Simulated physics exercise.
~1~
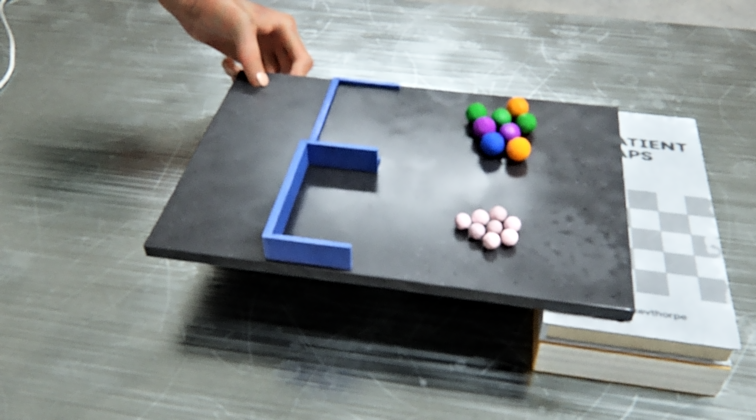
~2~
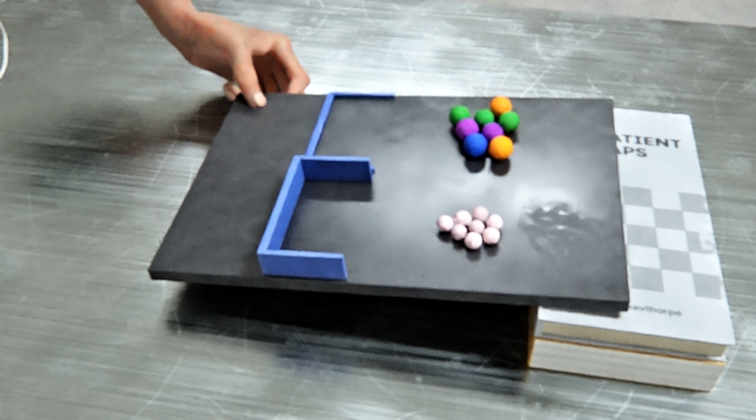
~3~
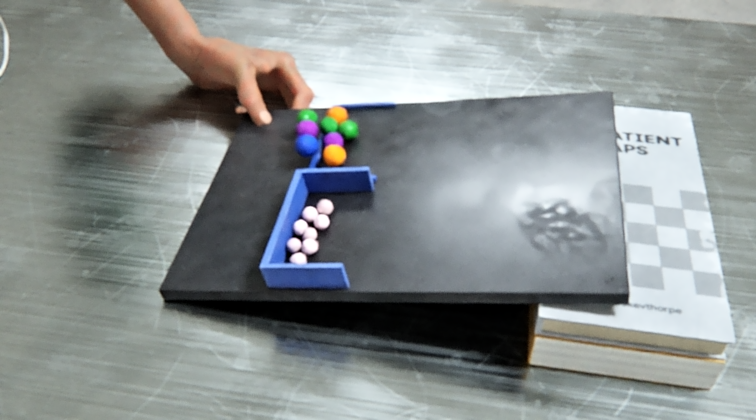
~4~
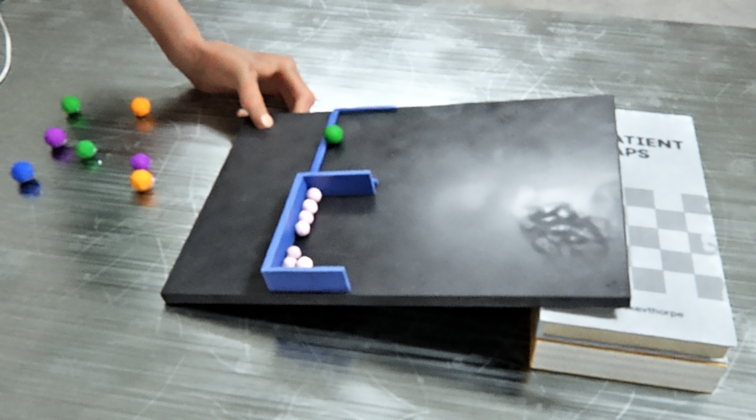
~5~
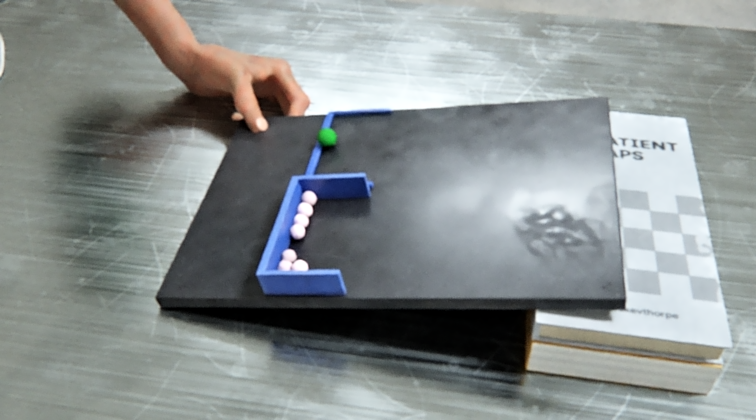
A dark board propped on books tilts down to the left beside a hand, and two groups of balls roll left toward blue barriers; the small pink ones stop behind the front barrier, while most larger coloured ones pass the back one, leaving one green ball behind it.
